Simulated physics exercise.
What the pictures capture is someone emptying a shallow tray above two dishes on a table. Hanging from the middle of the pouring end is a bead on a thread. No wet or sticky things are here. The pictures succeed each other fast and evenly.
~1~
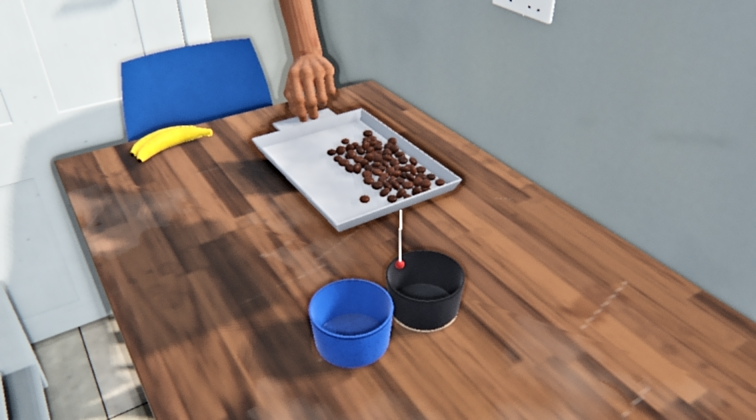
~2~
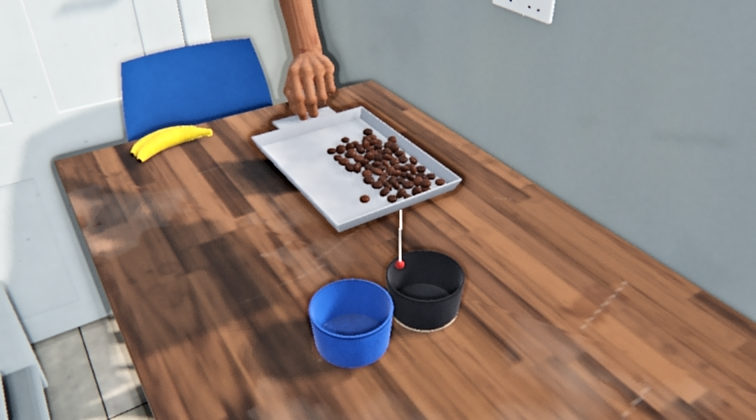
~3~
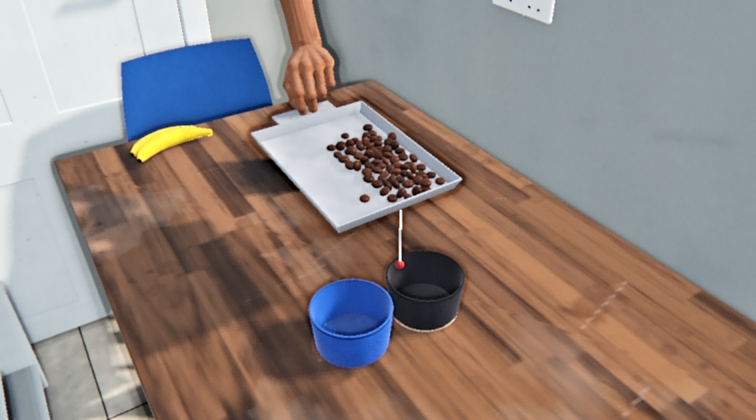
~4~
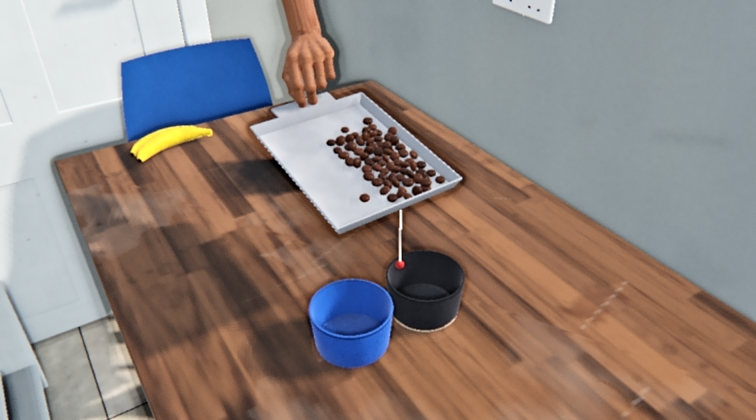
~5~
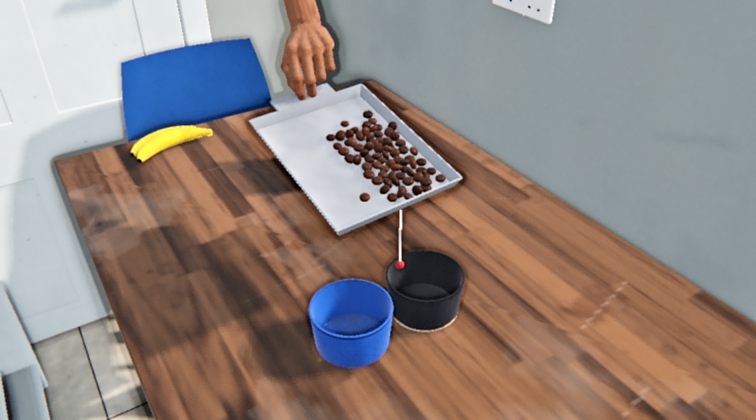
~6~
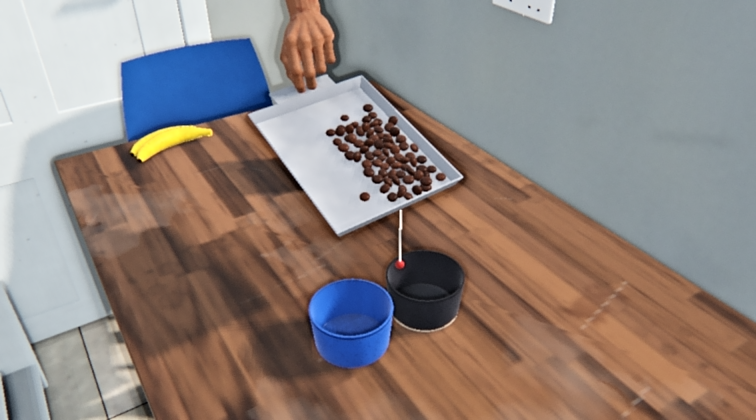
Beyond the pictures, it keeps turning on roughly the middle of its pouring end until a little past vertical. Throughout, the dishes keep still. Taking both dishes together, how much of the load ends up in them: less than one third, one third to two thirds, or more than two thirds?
More than two thirds.
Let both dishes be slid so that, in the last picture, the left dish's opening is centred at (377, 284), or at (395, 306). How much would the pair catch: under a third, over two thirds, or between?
The middle third; between a third and two thirds.
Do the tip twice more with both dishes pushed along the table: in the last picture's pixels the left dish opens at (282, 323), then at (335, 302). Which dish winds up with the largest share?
In turn: Right; the left one.
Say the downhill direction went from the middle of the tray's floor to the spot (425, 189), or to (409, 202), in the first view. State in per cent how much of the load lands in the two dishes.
It comes to about 40 per cent the first time and about 60 per cent the second.
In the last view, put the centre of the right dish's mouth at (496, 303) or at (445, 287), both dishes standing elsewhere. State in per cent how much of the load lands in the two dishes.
I'd say about 0 percent, followed by about 80 percent.
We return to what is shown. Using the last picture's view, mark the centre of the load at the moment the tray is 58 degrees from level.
Load centre: Approx. (375, 209).
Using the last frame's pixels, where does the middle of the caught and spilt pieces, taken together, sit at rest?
Resting centre, last picture - approx. (360, 334).
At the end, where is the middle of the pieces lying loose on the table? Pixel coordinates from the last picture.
About (440, 366).
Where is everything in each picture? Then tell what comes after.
The first frame shows corners of the pouring end at (339, 220) and (454, 179), level; middle of the load at (385, 165), flat chocolate drops; left dish at (373, 346); right dish at (448, 311); bead on its thread at (400, 264).
The second frame shows corners of the pouring end at (339, 221) and (454, 179), level; middle of the load at (385, 164).
The third frame shows corners of the pouring end at (339, 222) and (454, 178), tipped barely, lowest at the left corner; middle of the load at (385, 162).
The fourth frame shows corners of the pouring end at (339, 224) and (455, 177), tipped a little, lowest at the left corner; middle of the load at (386, 159).
The fifth frame shows corners of the pouring end at (339, 225) and (455, 176), tipped a little, lowest at the left corner; middle of the load at (386, 156).
The sixth frame shows corners of the pouring end at (339, 227) and (455, 176), tipped a little, lowest at the left corner; middle of the load at (386, 153); left dish at (373, 346); right dish at (448, 311).
Soon after the last picture, tray tipped steeply; most on the tray; a stray few in the left dish; a small part in the air.
A little later, tray tipped right over; a stray few on the tray; about two thirds in the left dish; a small part in the right dish; a small part outside both; a small part in the air.
Later still, tray tipped past a quarter turn; about two thirds in the left dish; about a quarter in the right dish; a small part outside both.
At rest, tray tipped past a quarter turn; about two thirds in the left dish; about a quarter in the right dish; a small part outside both.
